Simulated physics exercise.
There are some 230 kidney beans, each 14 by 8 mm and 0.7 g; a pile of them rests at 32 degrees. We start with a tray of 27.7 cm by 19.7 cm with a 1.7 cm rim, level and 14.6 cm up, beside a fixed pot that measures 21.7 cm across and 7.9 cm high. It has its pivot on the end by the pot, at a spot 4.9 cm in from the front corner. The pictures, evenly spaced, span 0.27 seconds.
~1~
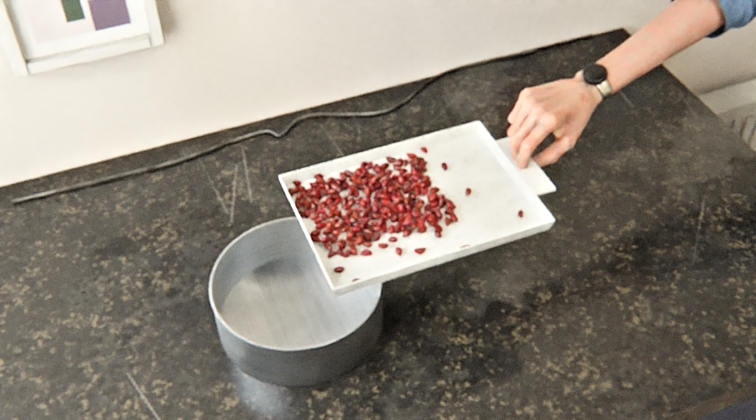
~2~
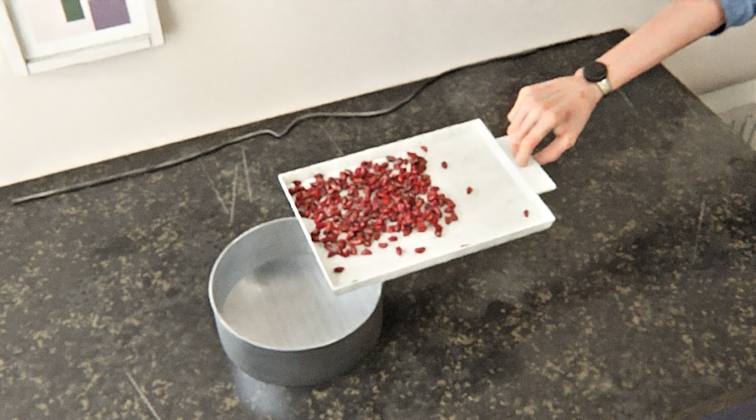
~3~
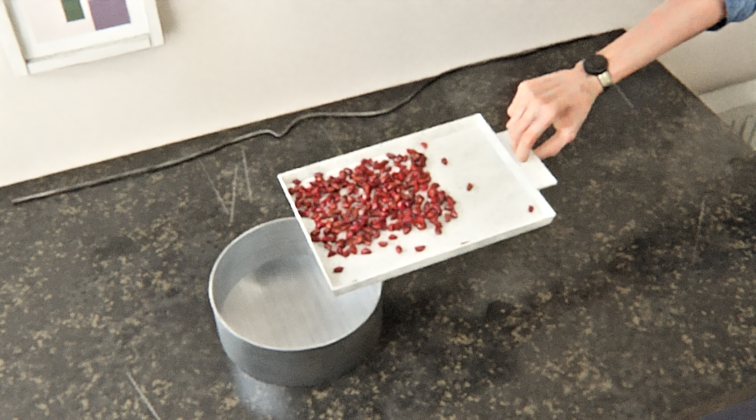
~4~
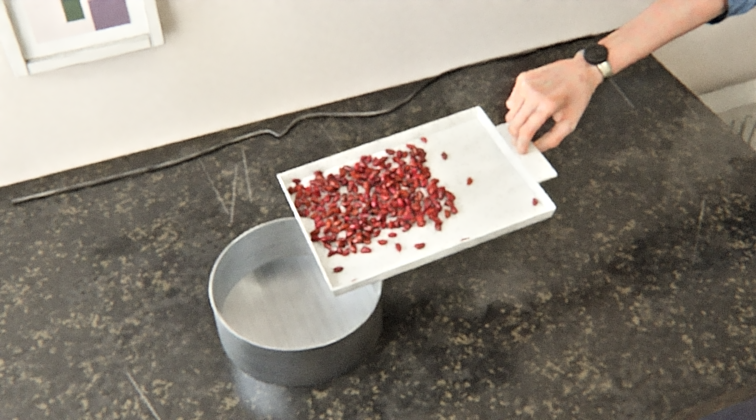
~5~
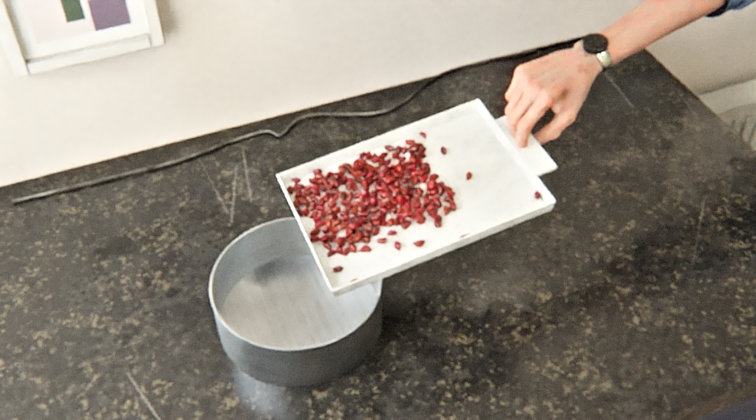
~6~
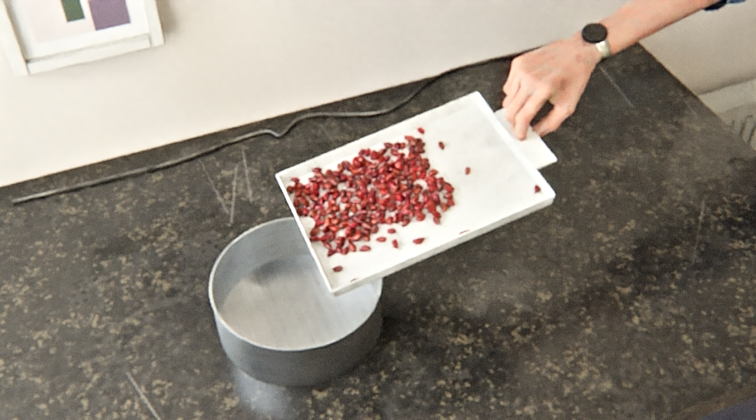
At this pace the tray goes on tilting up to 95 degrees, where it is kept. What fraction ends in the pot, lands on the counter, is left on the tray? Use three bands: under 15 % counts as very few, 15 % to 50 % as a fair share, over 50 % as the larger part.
Pot: The larger part; counter: Very few; left on the tray: Very few.
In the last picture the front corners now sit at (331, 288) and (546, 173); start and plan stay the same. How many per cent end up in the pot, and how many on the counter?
That works out as pot 95 and counter 5.
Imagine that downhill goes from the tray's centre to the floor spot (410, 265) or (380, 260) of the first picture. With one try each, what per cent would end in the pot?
About 30 per cent on the first try and 50 per cent on the second.
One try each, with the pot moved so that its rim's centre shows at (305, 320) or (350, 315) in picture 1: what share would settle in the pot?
Spot one: Some 85 per cent; spot two: Some 65 per cent.
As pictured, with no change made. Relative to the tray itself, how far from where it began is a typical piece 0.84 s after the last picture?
Roughly 4 cm.
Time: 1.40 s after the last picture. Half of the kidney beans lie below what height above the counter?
Median height: Approx. 16 cm.
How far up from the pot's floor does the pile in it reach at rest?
About 2.0 cm.
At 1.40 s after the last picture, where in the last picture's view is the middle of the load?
Approximately (296, 246) in the last view.
Then, 0.84 s after the last picture, tilt 49 degrees; the tray holds 100 %, the pot 0 %.
Then, 1.40 s after the last picture, tilt 76 degrees; the tray holds 70 %, the pot 15 %.
Then, 2.02 s after the last picture, tilt 95 degrees; the tray holds 5 %, the pot 90 %.
In the end, pot 95 %, counter 5 %, tray 0 %.
